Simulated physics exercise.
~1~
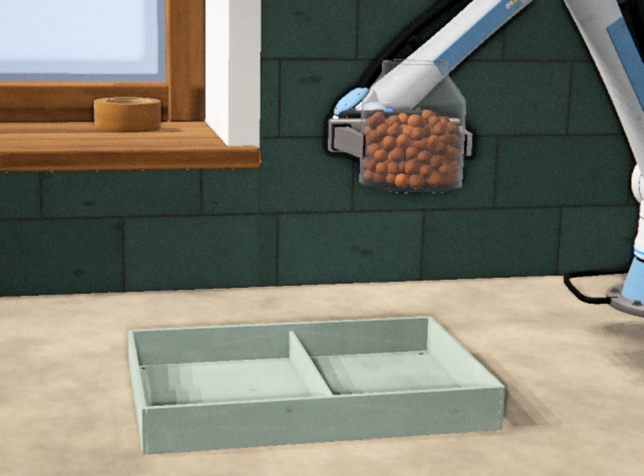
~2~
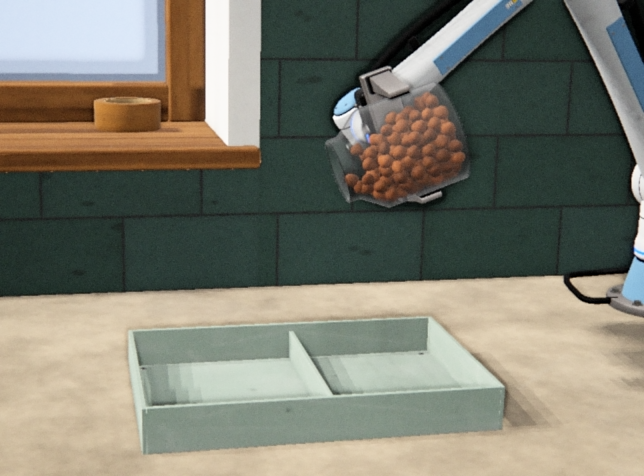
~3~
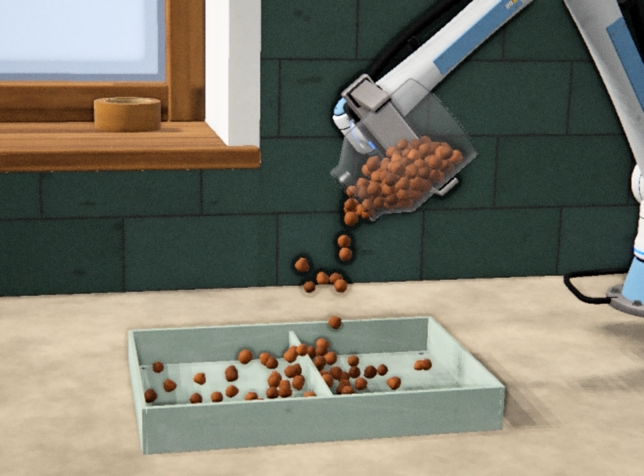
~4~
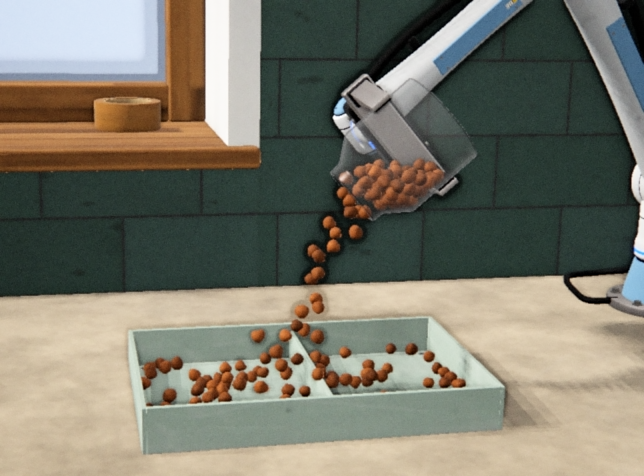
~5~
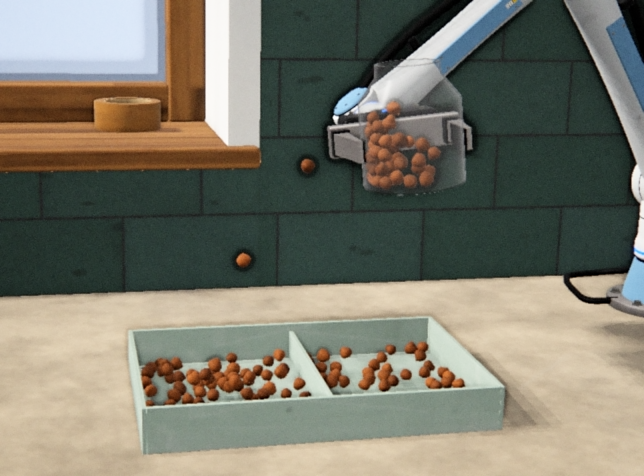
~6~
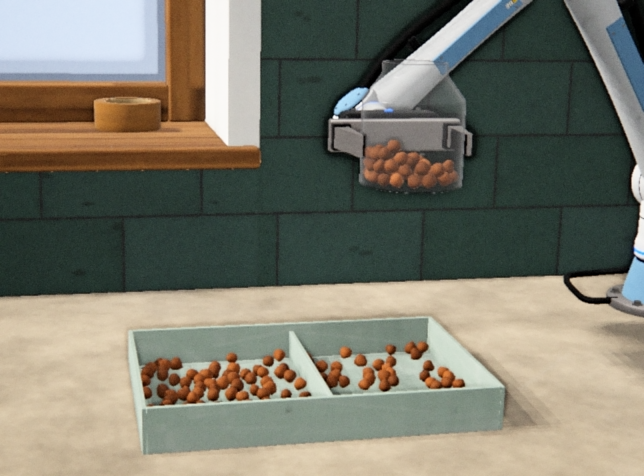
In a kitchen, a robot arm tips a clear jar, spilling hazelnuts into both parts of a divided tray, then rights it part-full.
